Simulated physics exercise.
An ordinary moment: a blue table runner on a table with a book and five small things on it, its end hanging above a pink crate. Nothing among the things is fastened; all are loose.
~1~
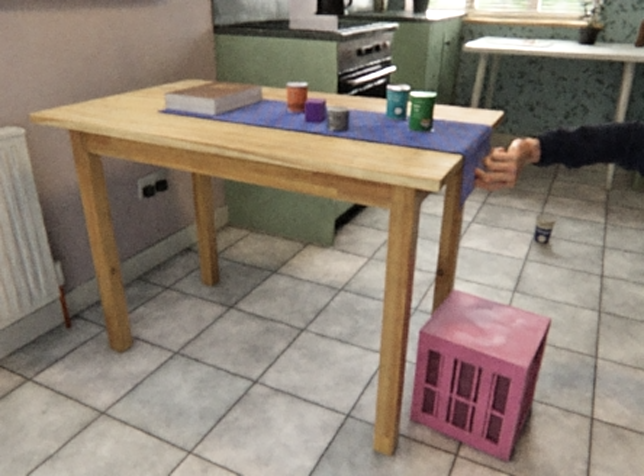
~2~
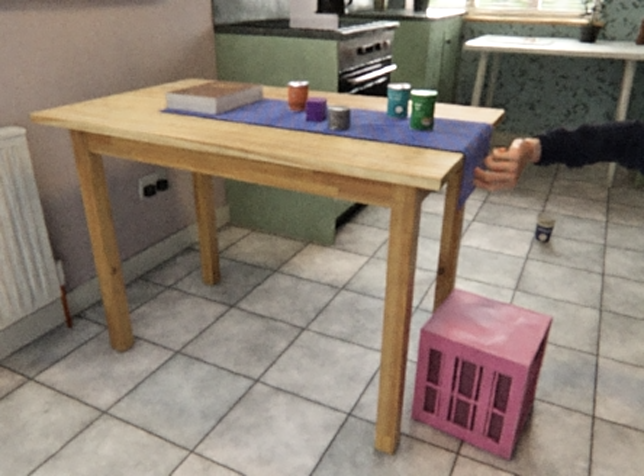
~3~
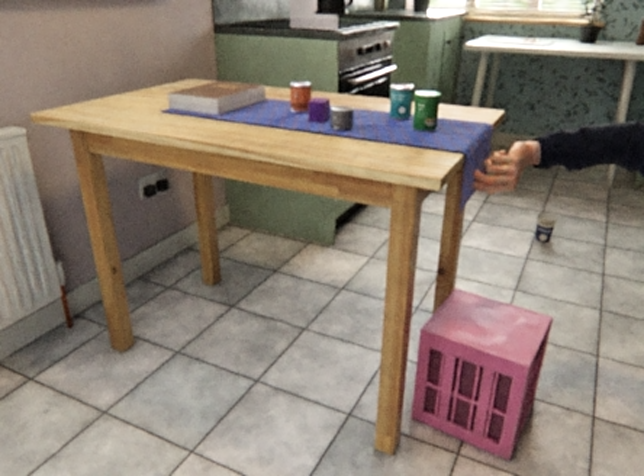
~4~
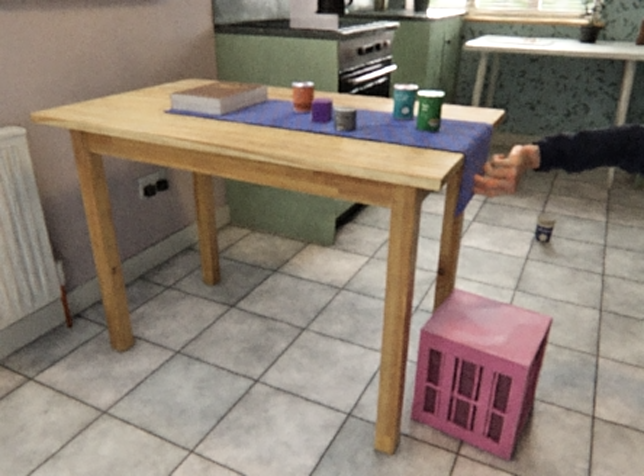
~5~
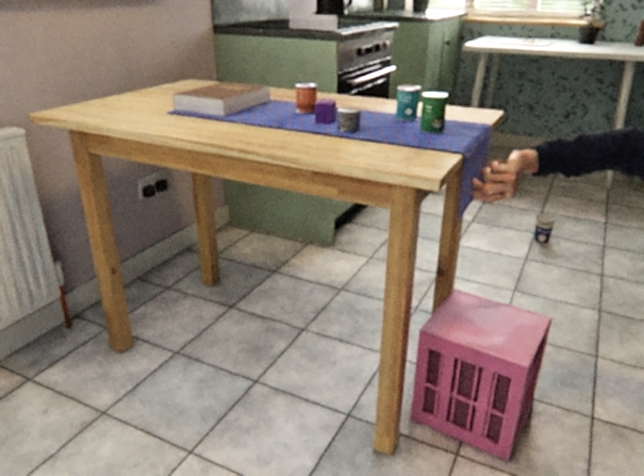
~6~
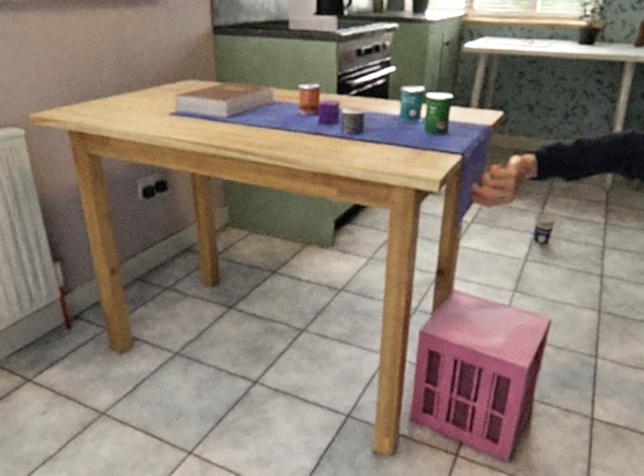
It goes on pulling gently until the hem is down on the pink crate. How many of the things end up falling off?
From here the drop count reads three, plain and simple.
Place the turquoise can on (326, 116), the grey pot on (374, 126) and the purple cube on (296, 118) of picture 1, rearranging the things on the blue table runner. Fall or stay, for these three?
Turquoise can - stays aboard, grey pot - leaves the top, purple cube - stays aboard.
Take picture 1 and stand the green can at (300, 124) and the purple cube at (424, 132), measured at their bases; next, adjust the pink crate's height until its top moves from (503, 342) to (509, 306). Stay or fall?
So the green can stays there, and the purple cube leaves.
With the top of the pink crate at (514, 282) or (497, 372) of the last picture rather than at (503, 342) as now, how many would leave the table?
Respectively 1 and 4.
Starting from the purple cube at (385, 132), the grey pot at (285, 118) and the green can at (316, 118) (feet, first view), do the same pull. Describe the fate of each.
For the purple cube it's falling, for the grey pot it's staying, for the green can it's staying.
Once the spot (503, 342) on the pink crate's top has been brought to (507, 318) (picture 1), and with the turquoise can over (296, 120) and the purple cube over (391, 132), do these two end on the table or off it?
The turquoise can keeps its place on top; the purple cube tumbles off.
A little later, hem near (465, 264); green can gone.
Next, hem near (462, 299); green can and turquoise can gone.
When it is over, hem on the crate; green can, turquoise can and grey pot gone. Over the edge go three.
